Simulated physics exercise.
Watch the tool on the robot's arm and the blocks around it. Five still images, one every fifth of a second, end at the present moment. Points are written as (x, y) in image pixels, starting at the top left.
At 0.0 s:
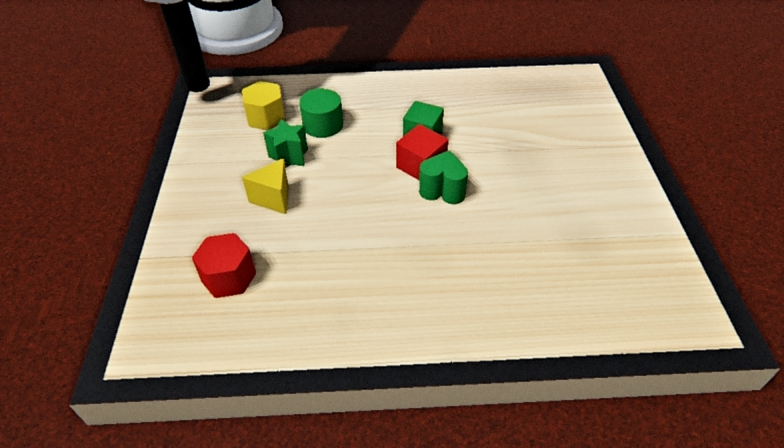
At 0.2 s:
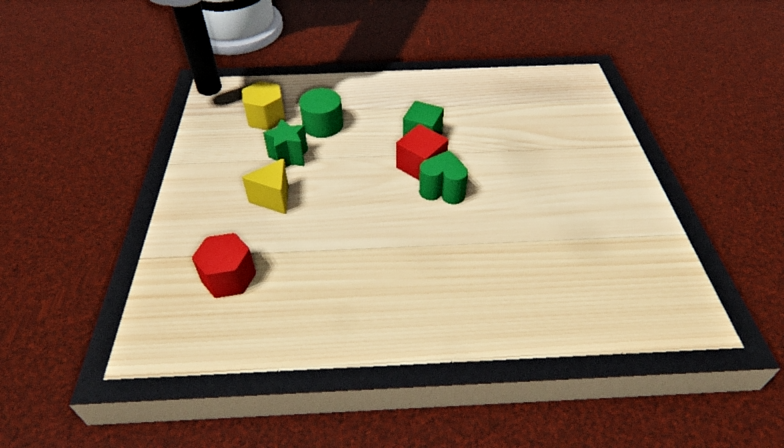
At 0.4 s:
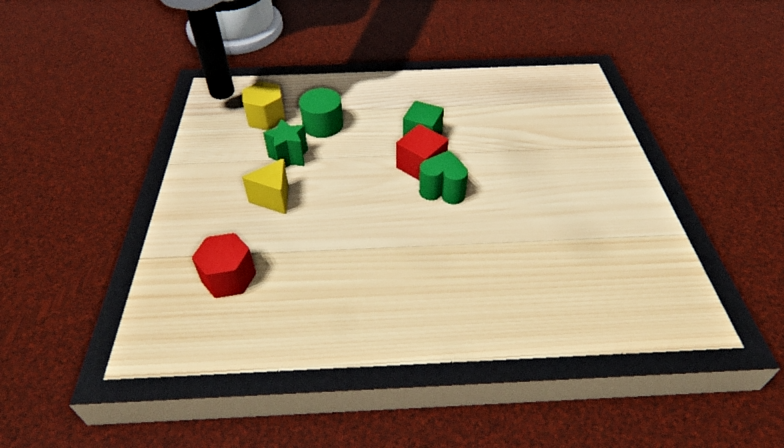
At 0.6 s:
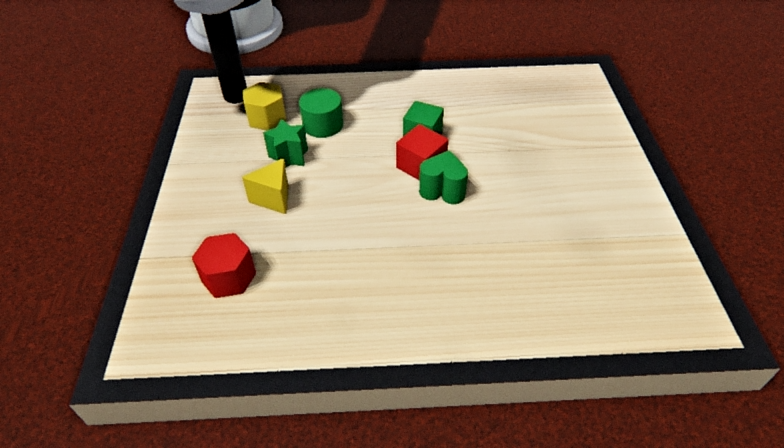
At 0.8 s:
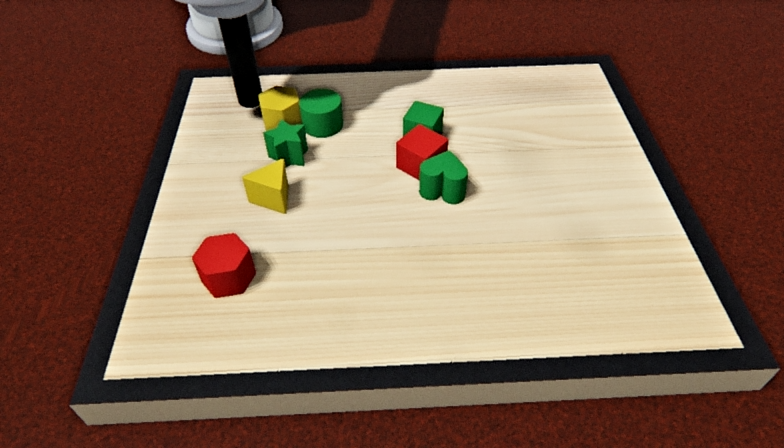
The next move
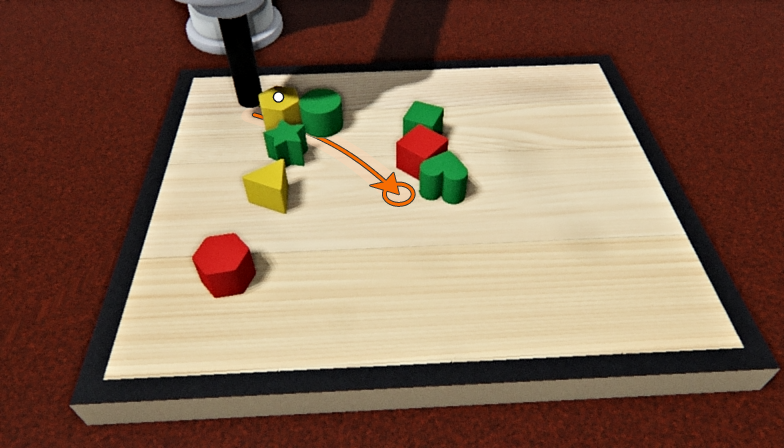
To begin with, a black rod on a robot's arm stands at the upper left of a wooden board scattered with red, green and yellow blocks. The rod moves right toward the yellow six-sided block, then pushes it a short way right, up against the green round block, while the other blocks stay still.
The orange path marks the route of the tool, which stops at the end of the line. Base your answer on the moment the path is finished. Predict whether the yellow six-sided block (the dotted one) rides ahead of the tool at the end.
The tool still has the yellow six-sided block in front of it when the path ends.
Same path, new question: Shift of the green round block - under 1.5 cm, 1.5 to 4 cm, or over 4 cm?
Displaced more than 4 cm.
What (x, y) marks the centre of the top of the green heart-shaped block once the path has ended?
The top centre is at (482, 176).
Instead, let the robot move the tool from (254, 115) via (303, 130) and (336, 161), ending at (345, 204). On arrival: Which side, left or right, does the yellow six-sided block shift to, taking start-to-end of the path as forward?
Toward the left.
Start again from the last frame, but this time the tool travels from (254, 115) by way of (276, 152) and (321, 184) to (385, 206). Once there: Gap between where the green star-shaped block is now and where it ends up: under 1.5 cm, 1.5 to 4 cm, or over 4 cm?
The answer is over 4 cm.
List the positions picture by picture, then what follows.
In the first frame, tool tip at (199, 87); block tops, yellow six-sided block at (261, 93); green round block at (320, 100); red square piece at (422, 140); green heart-shaped block at (445, 166).
In the second frame, tool at (210, 90); blocks unchanged.
In the third frame, tool at (223, 94); blocks unchanged.
In the fourth frame, tool at (236, 98); blocks unchanged.
In the fifth frame, tool at (251, 102); yellow six-sided block at (279, 97); green round block at (320, 100); red square piece at (422, 140); green heart-shaped block at (445, 166).
Path on the board, from (254, 115) by way of (332, 144) to (399, 194); the dot is on the yellow six-sided block.
What follows on the original path. One third of the way, tool at (306, 120); yellow six-sided block at (332, 120), turned 20° clockwise; green round block at (371, 106).
Two thirds of the way, tool at (355, 146); yellow six-sided block at (384, 146), turned 20° clockwise; green round block at (373, 106); red square piece at (431, 141), turned 15° anticlockwise; green heart-shaped block at (450, 168).
At the end, tool at (399, 181); yellow six-sided block at (435, 180); green round block at (373, 106); red square piece at (448, 143), turned 70° anticlockwise; green heart-shaped block at (482, 176), turned 30° anticlockwise.
